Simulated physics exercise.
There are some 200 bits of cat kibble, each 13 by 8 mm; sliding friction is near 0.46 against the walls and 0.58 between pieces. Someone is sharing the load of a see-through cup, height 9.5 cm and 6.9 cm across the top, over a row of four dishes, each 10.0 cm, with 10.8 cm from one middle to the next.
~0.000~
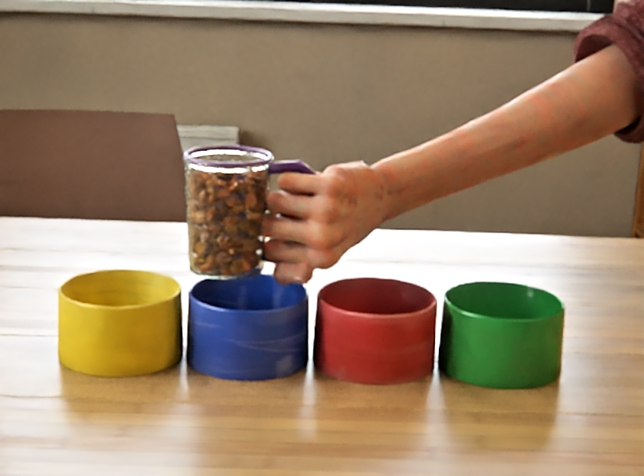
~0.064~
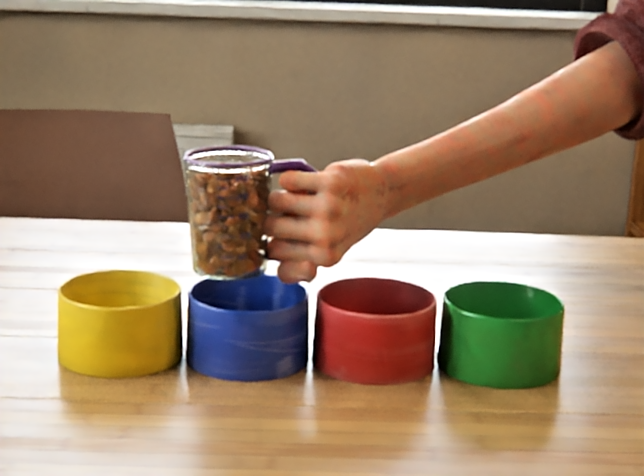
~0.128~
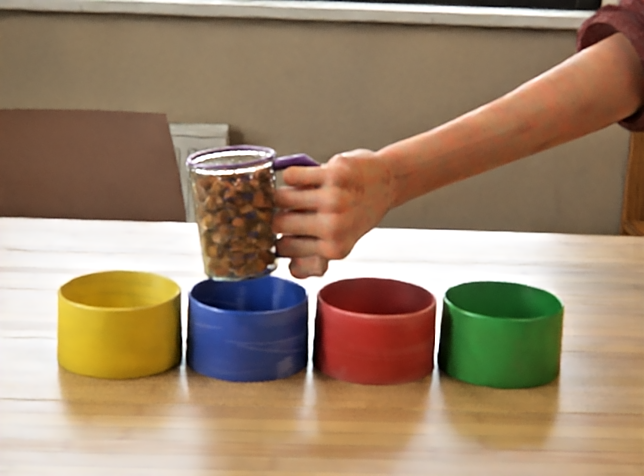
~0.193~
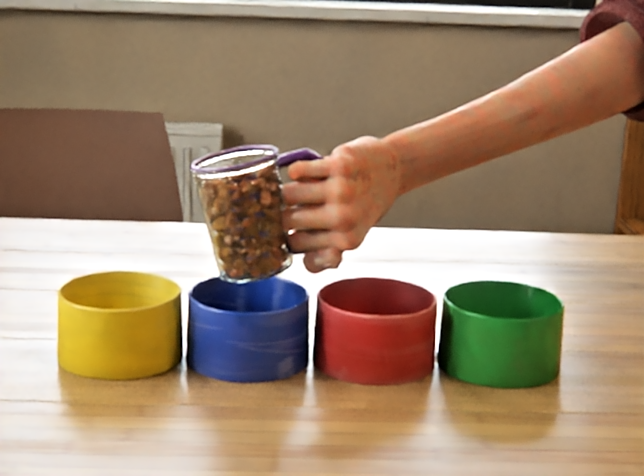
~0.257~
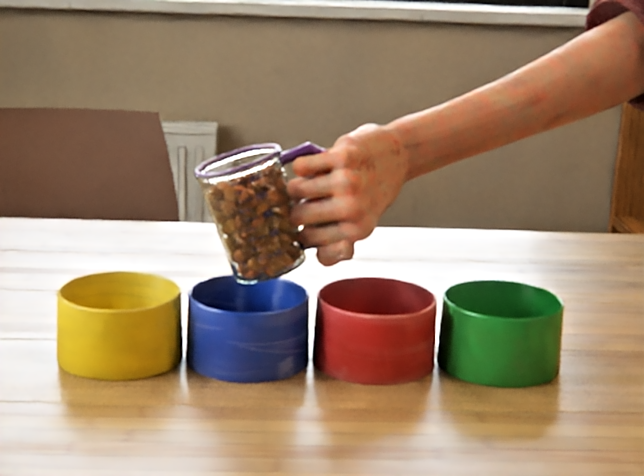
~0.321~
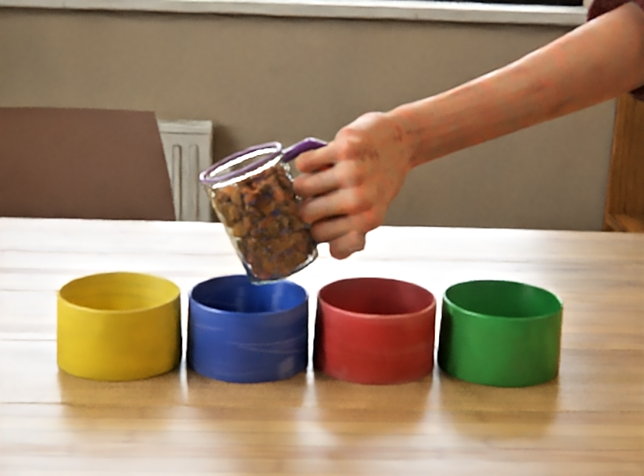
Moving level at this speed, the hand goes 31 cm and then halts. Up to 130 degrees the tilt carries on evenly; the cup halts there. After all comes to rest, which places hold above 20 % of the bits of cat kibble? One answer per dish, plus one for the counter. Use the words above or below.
Red - above; blue - below; green - below; yellow - below; counter - below.
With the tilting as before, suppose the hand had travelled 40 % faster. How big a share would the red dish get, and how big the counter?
Shares - red 30, counter 20.
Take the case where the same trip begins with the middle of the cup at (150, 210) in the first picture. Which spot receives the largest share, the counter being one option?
Most goes to: Blue.
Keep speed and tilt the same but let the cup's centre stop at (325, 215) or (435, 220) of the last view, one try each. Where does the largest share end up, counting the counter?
Try 1 - blue; try 2 - red.
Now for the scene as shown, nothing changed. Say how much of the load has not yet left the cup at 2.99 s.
It comes out close to 0 per cent.
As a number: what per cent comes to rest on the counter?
The figure is about 5 percent.
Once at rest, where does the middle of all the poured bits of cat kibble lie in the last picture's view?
In the last view, approximately (372, 336).
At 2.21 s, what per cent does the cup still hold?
Roughly 0 per cent, give or take.
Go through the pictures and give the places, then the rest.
The first frame shows cup at (227, 212), tilt 0 degrees, lip at (186, 154), moved 0.0 cm; middle of the pieces at (232, 214); yellow dish at (121, 288); blue dish at (249, 292); red dish at (377, 296); green dish at (504, 300).
The second frame shows cup at (229, 213), tilt 2 degrees, lip at (186, 156), moved 0.2 cm; middle of the pieces at (234, 215).
The third frame shows cup at (236, 214), tilt 6 degrees, lip at (189, 160), moved 0.8 cm; middle of the pieces at (241, 215).
The fourth frame shows cup at (246, 214), tilt 12 degrees, lip at (193, 166), moved 1.5 cm; middle of the pieces at (250, 215).
The fifth frame shows cup at (254, 215), tilt 18 degrees, lip at (197, 172), moved 2.2 cm; middle of the pieces at (259, 215).
The sixth frame shows cup at (263, 215), tilt 24 degrees, lip at (202, 178), moved 2.9 cm; middle of the pieces at (267, 215); yellow dish at (120, 291); blue dish at (249, 294); red dish at (377, 296); green dish at (503, 299). The cup turns about 90 degrees a second and travels 11 cm a second.
After 1.45 s, tilt 125 degrees; cup holds 60 %, red 35 %, blue 5 %.
Then, at 2.21 s, tilt 130 degrees; cup holds 0 %, red 95 %, blue 5 %.
Then, at 2.99 s, tilt 130 degrees; cup holds 0 %, red 95 %, blue 5 %.
By 3.3 s all is still; red 95 %, blue 5 %, green 0 %, yellow 0 %, counter 5 %.
